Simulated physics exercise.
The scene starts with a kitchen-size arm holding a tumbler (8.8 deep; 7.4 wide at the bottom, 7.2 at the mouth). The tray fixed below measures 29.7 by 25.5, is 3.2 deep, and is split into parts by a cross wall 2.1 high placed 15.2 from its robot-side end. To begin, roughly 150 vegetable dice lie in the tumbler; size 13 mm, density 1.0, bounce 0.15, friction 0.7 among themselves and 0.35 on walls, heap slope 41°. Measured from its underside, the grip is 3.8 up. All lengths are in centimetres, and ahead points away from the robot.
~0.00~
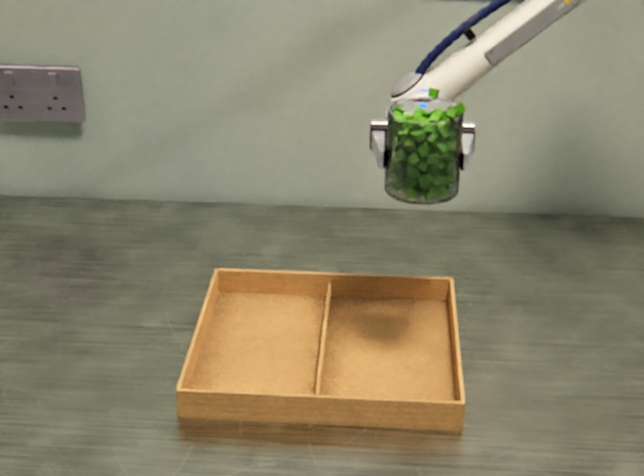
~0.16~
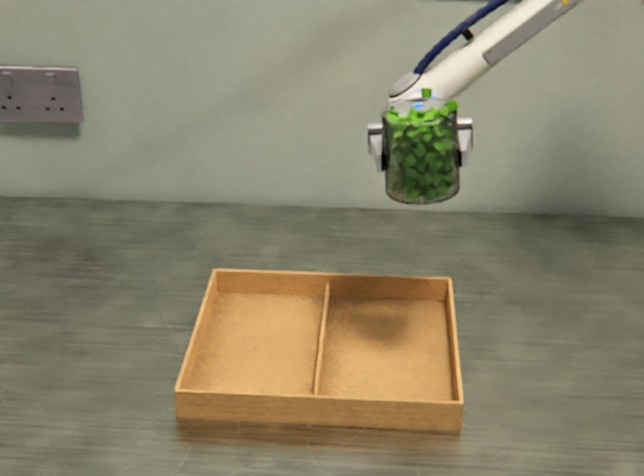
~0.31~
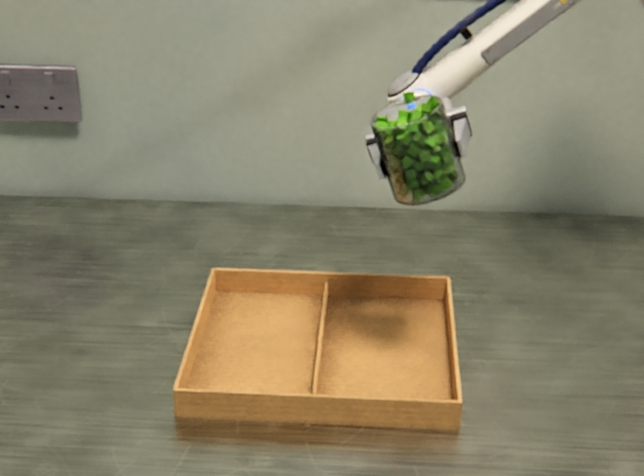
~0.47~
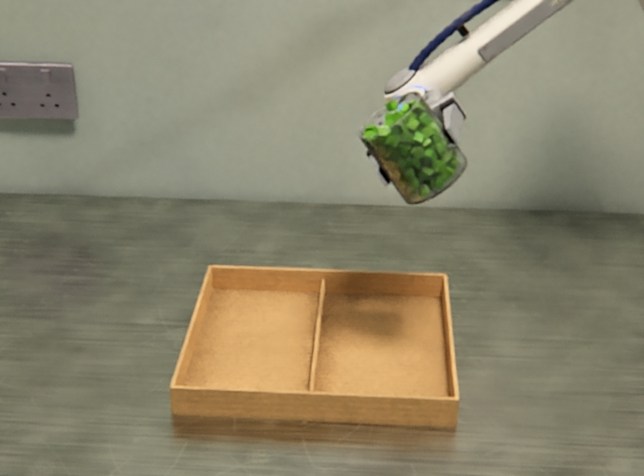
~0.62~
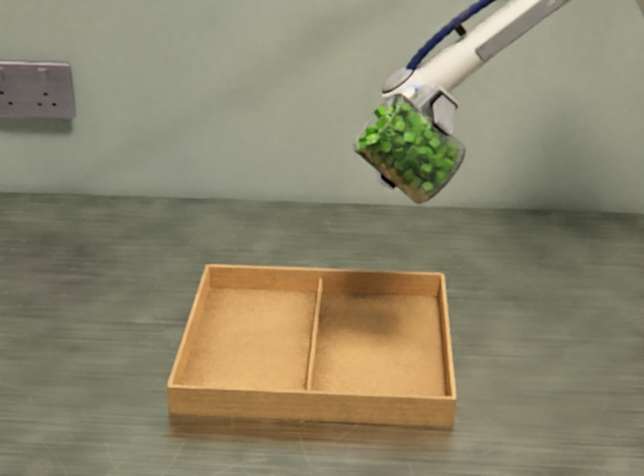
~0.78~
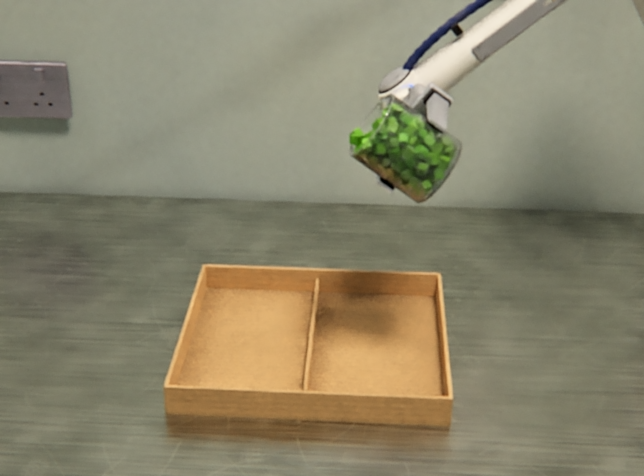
A robot arm held a clear tumbler heaped with small green vegetable dice above a divided wooden tray, then tilted it steadily to the left until it leaned well over, the dice still inside.
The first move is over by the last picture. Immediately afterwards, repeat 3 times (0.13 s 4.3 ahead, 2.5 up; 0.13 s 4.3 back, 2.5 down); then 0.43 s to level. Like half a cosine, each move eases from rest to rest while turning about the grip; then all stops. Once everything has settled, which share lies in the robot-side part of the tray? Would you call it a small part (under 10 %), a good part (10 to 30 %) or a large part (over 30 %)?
I'd call it a good part.
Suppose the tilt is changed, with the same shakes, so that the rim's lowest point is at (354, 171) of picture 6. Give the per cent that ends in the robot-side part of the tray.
About 20 percent.
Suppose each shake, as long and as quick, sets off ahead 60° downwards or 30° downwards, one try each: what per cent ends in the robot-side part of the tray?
Result: Approx. 0 % and 5 %, one try each.
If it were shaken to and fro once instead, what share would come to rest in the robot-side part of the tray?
In that case it would be near 10 percent.
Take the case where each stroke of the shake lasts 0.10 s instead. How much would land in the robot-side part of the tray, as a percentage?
Roughly 15 in a hundred.
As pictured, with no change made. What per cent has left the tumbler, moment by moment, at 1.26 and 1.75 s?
25, then 40.
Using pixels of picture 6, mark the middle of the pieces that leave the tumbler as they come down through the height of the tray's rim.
Estimated centre near (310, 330) in pixels.
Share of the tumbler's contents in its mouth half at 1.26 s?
Roughly 65 %.
After 1.26 s, tilted 55° forward, highest piece 30 above the table; 114 in the tumbler, 13 in the robot-side part, 13 in the far-side part, 9 in flight or on a rim.
After 1.75 s, tilted 33° forward, highest piece 29 above the table; 89 in the tumbler, 30 in the robot-side part, 30 in the far-side part.
After 2.19 s, level, highest piece 30 above the table; 89 in the tumbler, 30 in the robot-side part, 30 in the far-side part.
After 3.24 s, level, highest piece 30 above the table; 89 in the tumbler, 30 in the robot-side part, 30 in the far-side part.
At rest, 89 in the tumbler, 30 in the robot-side part, 30 in the far-side part. That is 20 % in the robot-side part of the tray.
